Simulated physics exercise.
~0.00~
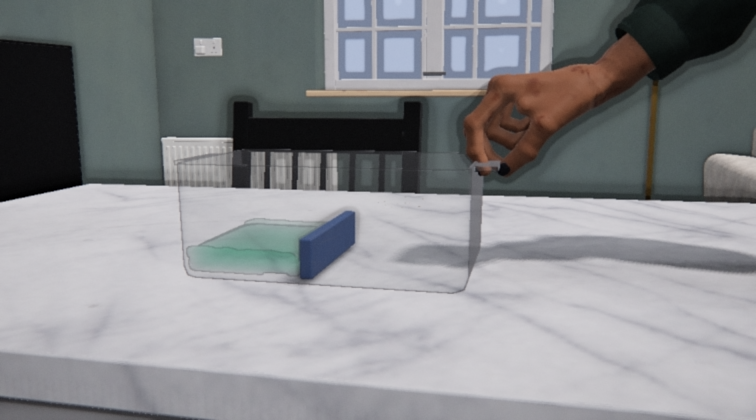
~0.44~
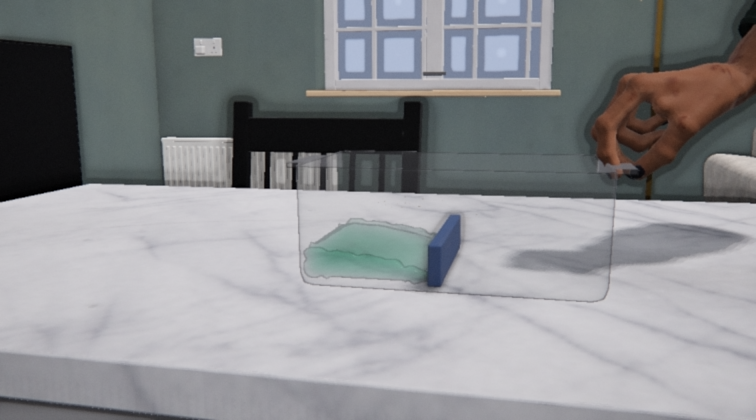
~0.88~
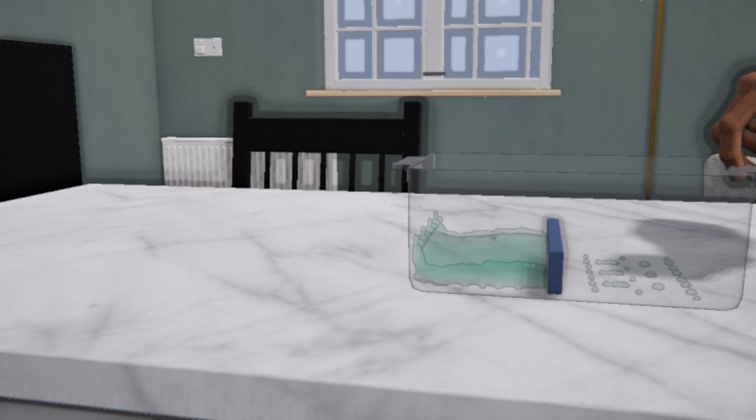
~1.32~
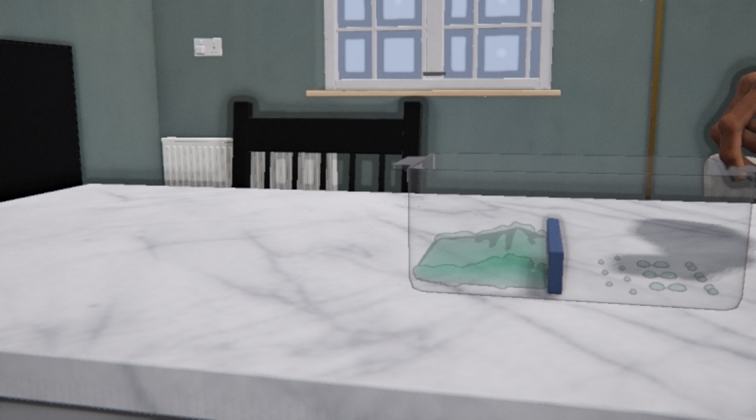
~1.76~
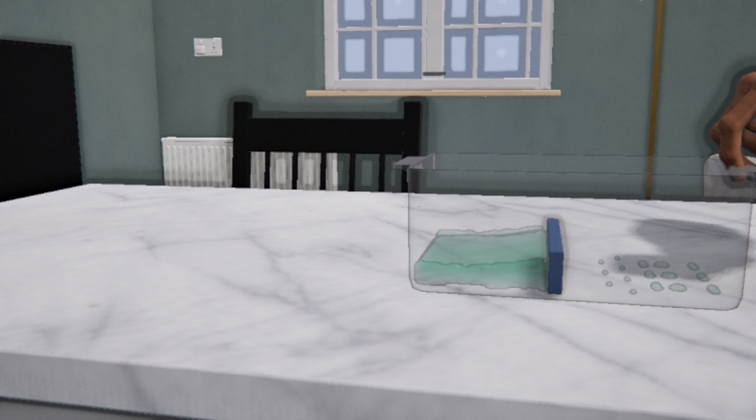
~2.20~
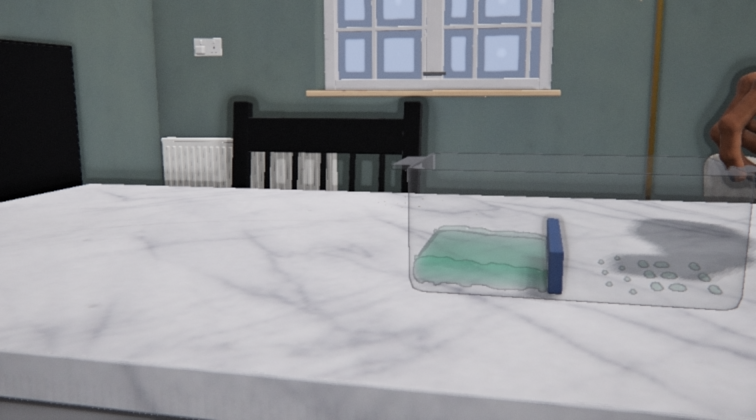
On a marble table, a hand pulls a divided clear tub right, splashing drops past the blue wall.
